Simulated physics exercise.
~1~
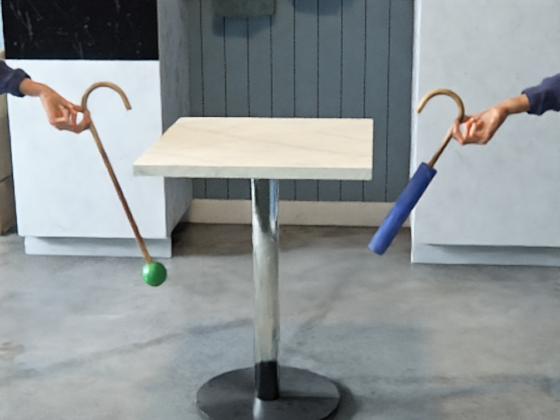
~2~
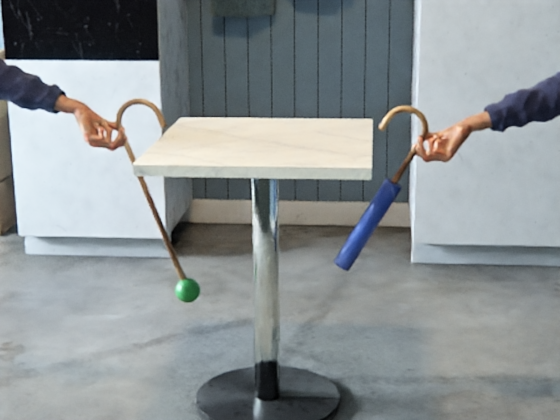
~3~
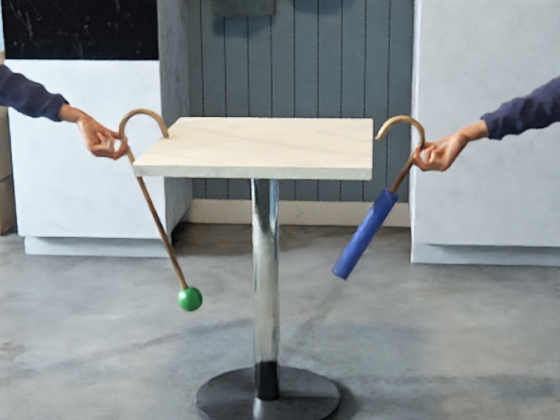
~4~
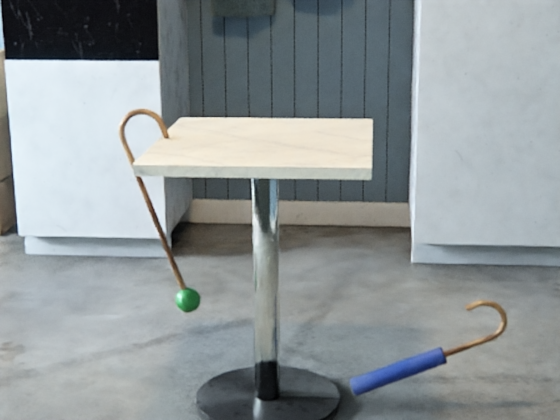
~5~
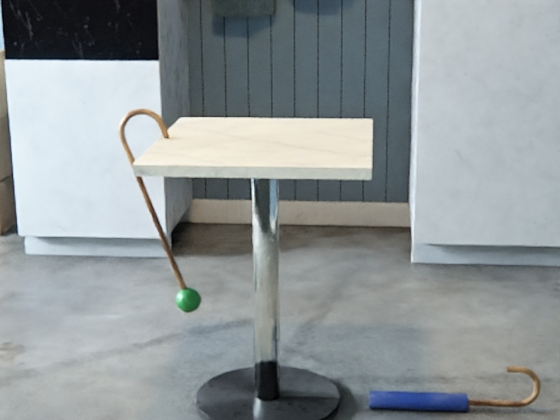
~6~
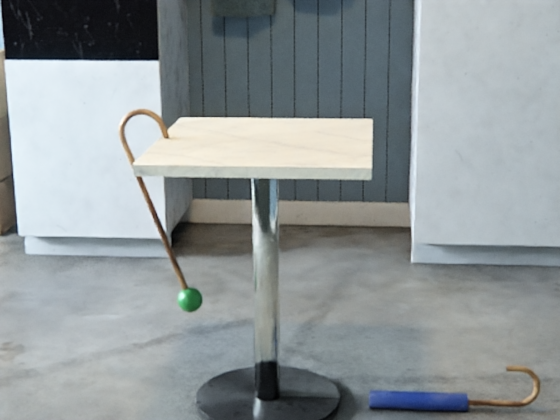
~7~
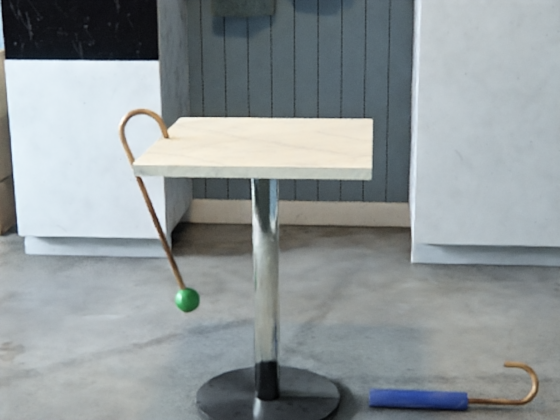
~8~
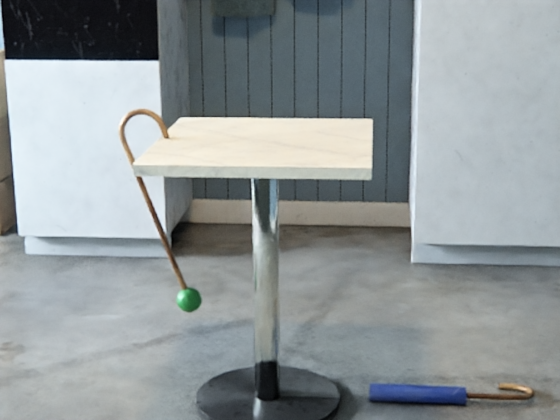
We see two hands bring a green-ended hooked stick and a blue umbrella to opposite edges of a small table and let go. The green one stays hanging at the left edge, while the umbrella drops on the right and ends up lying on the floor.
